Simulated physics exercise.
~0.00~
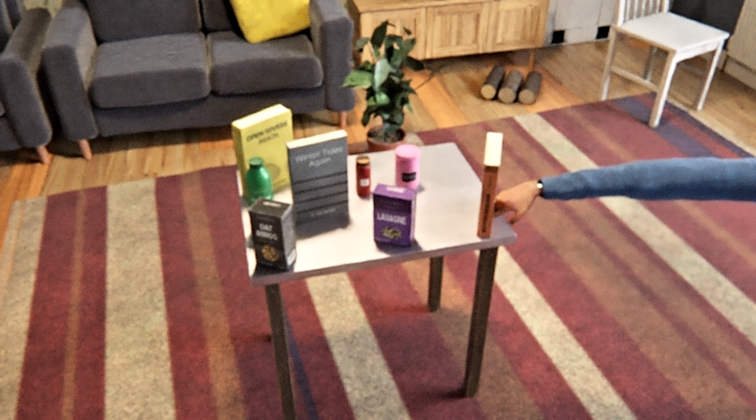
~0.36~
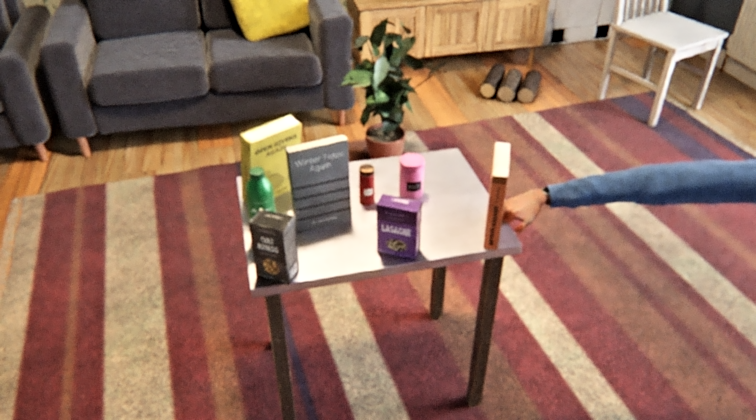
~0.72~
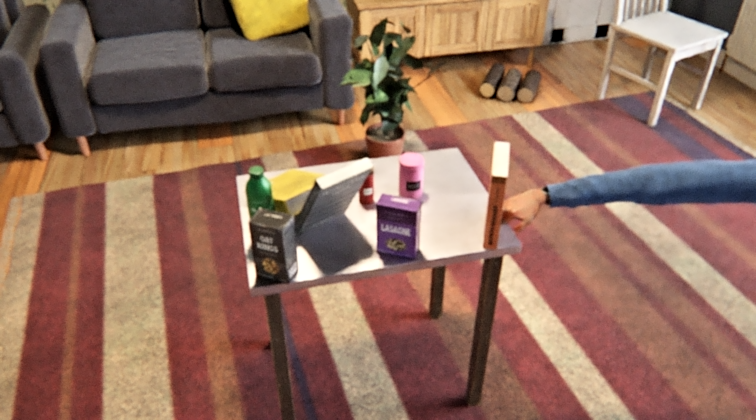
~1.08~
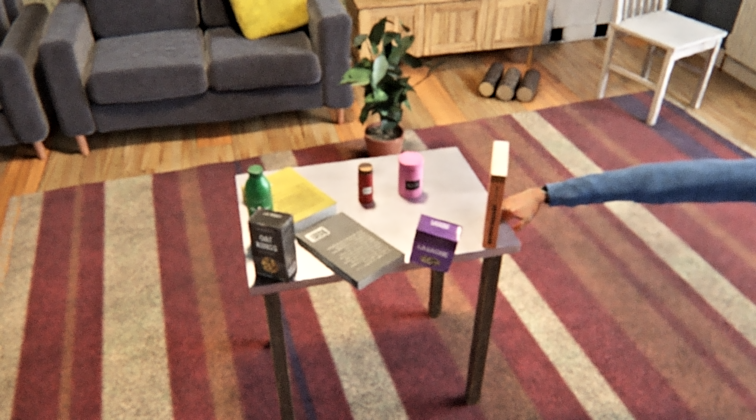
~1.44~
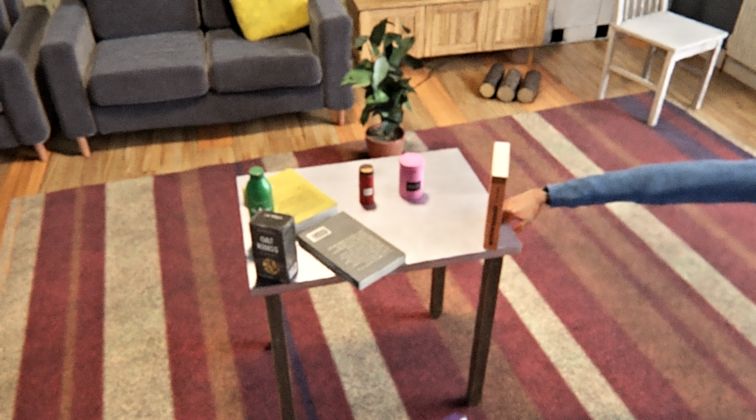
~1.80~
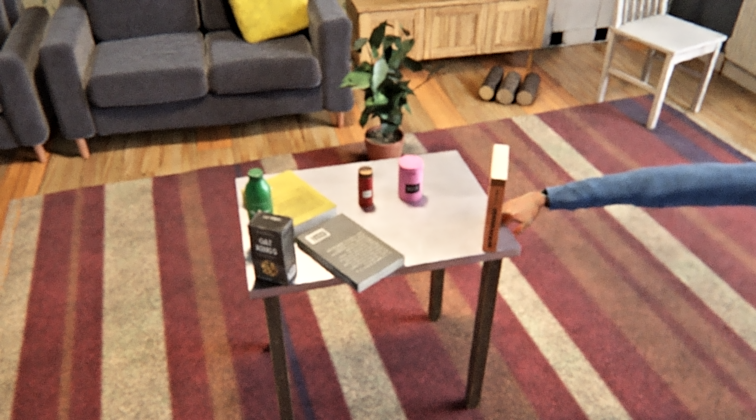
On a side table, two books topple and a purple packet falls off the front.
